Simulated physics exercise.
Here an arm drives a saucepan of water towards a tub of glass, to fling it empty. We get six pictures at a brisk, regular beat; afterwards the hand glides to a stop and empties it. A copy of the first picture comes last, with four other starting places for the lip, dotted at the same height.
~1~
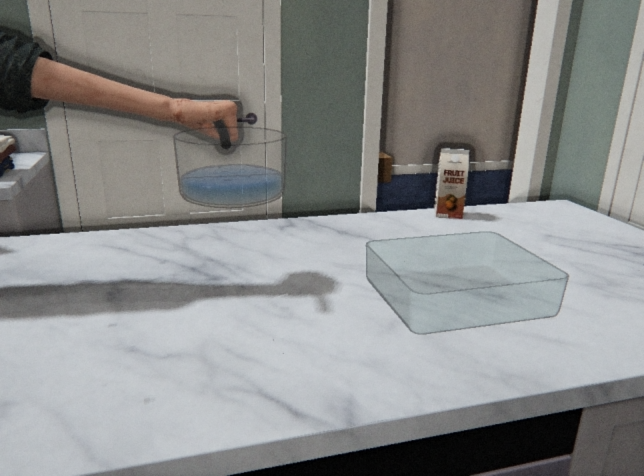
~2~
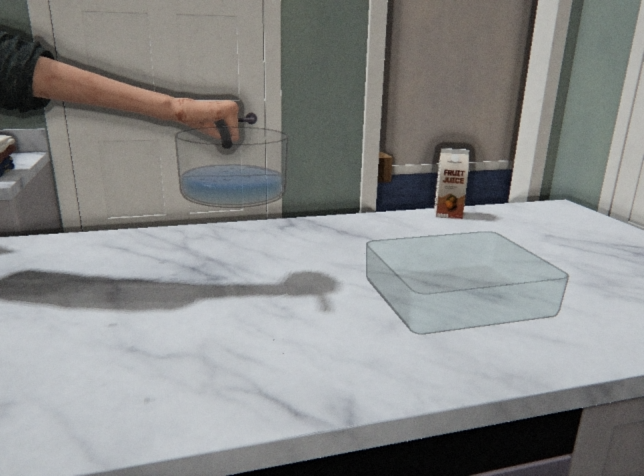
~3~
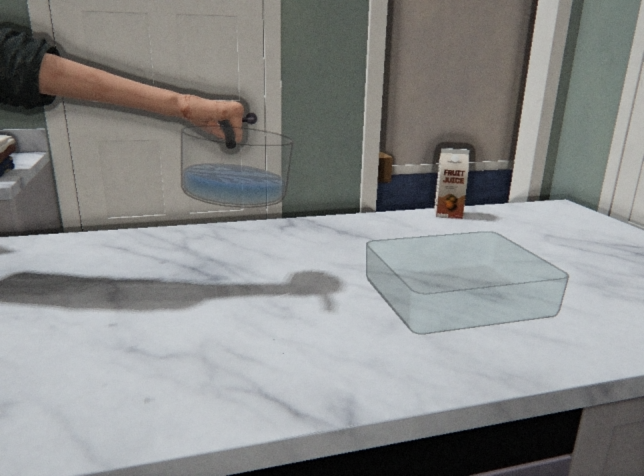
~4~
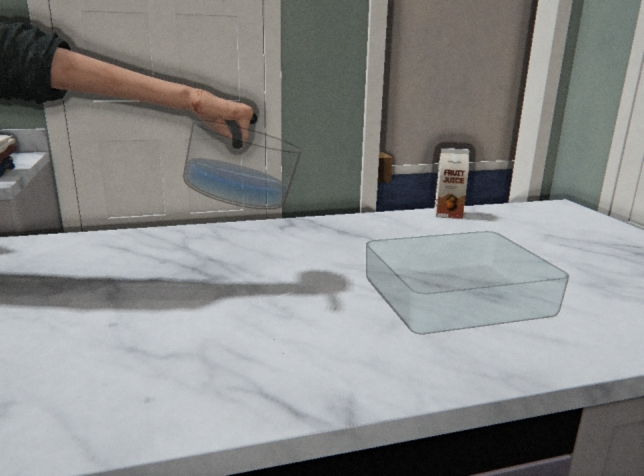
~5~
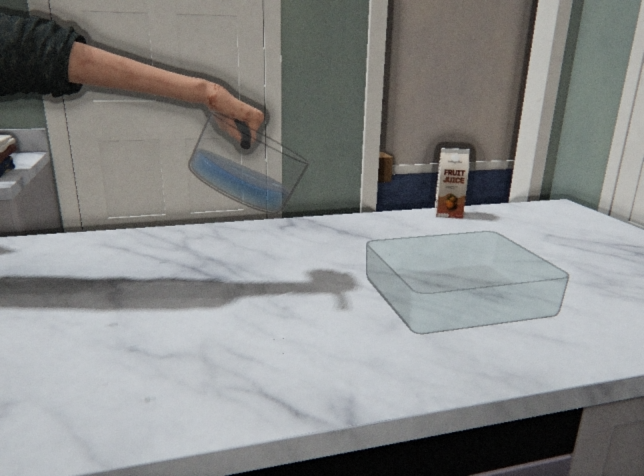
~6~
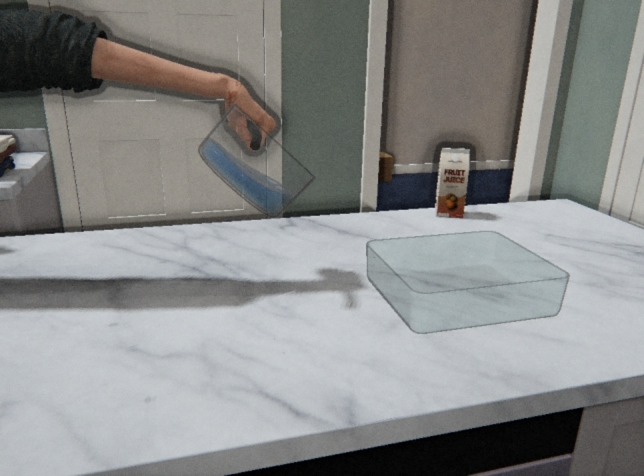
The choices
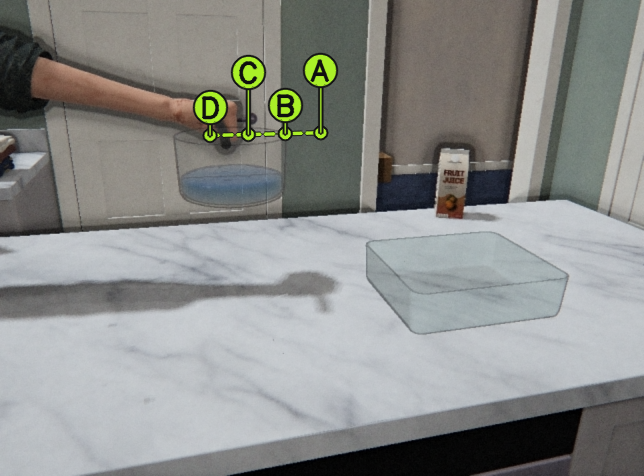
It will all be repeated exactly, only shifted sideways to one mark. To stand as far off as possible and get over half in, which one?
Choose A.
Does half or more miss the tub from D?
Yes, that goes wrong.
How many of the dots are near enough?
One of them.
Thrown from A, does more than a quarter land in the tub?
Yes, it does.
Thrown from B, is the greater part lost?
Yes, that goes wrong.
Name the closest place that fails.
It is B.
On the marked copy, A at (320, 132); B at (285, 133); C at (248, 134); D at (210, 135).
With A, about 77 % lands in the tub, 7 % falls short and 16 % goes beside or beyond.
With B, about 21 % lands in the tub, 74 % falls short and 6 % goes beside or beyond.
With C, about 0 % lands in the tub, 99 % falls short.
With D, about 0 % lands in the tub, 100 % falls short.
